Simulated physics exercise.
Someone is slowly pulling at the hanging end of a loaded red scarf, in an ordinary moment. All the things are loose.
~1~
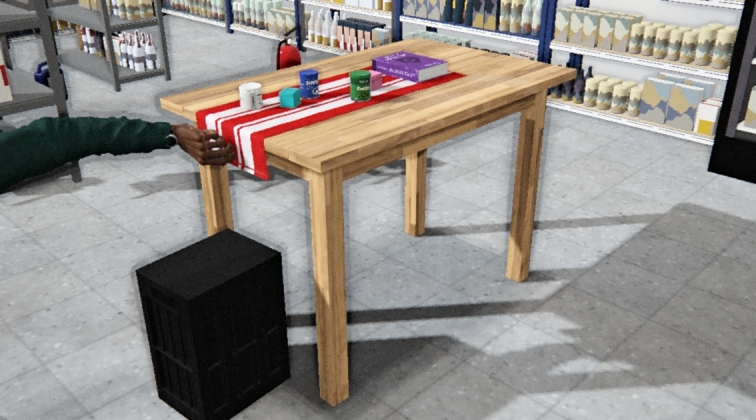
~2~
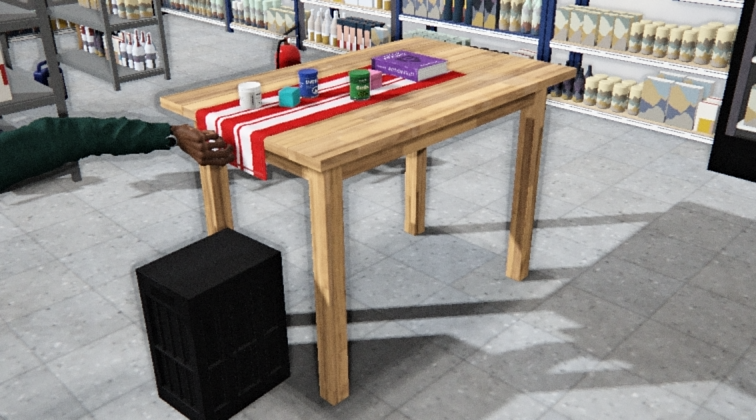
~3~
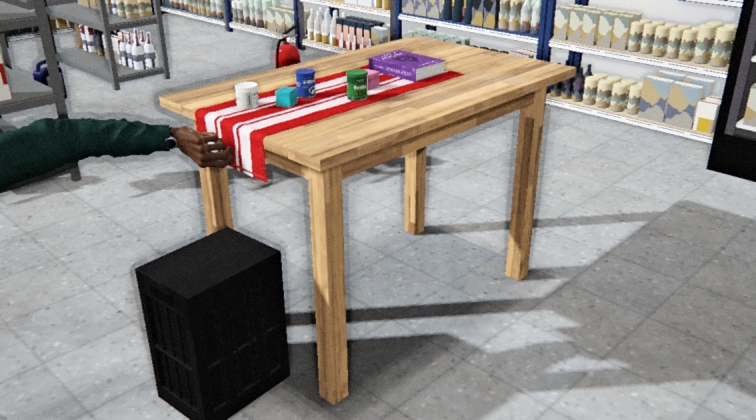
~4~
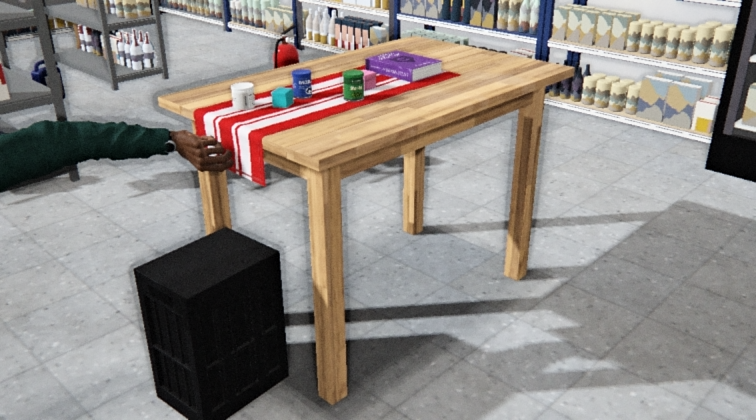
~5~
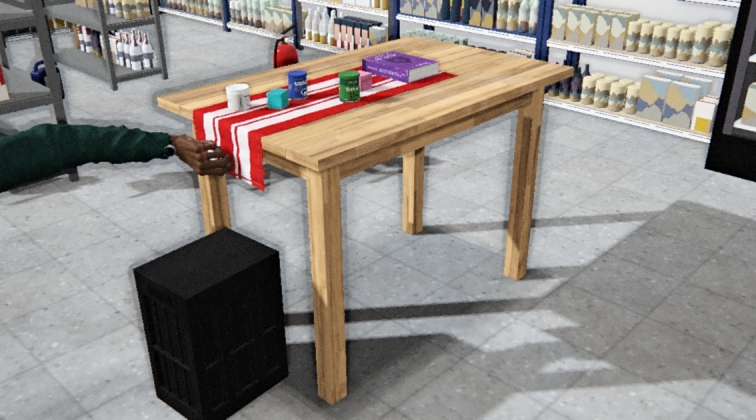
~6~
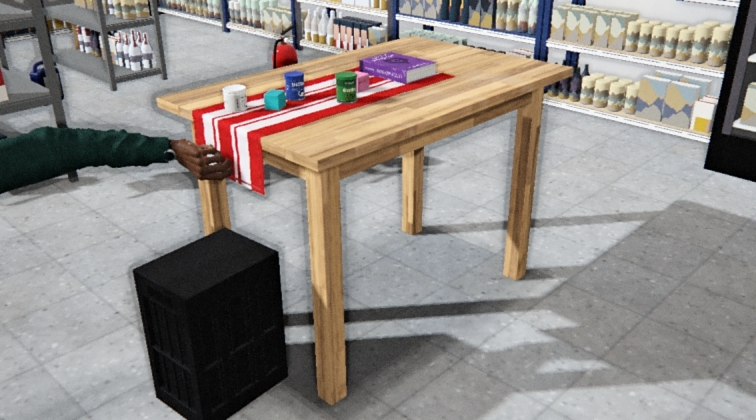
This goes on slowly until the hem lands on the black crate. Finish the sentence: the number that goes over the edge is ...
The number that goes over the edge is two.
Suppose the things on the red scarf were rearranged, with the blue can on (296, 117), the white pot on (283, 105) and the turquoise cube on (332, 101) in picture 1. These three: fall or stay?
The blue can ends up off the top, the white pot ends up off the top, the turquoise cube ends up on top still.
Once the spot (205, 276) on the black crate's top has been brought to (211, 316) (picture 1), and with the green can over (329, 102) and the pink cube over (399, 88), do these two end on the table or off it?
Looks like the green can ends up down, and the pink cube hangs in there.
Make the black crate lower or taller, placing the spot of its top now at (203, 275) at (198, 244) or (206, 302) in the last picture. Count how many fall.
Over the edge: 1, then 3.
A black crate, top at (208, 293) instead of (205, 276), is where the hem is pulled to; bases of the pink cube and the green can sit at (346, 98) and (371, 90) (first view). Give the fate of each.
In the end the pink cube is still on top and the green can is still on top.
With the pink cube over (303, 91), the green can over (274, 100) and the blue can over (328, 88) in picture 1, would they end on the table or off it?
Outcome: Pink cube stays, green can falls away, blue can stays.
Soon after, hem near (234, 224); white pot gone.
Then, hem on the crate; white pot and turquoise cube gone.
At rest, hem on the crate; white pot and turquoise cube gone. Over the edge go two.
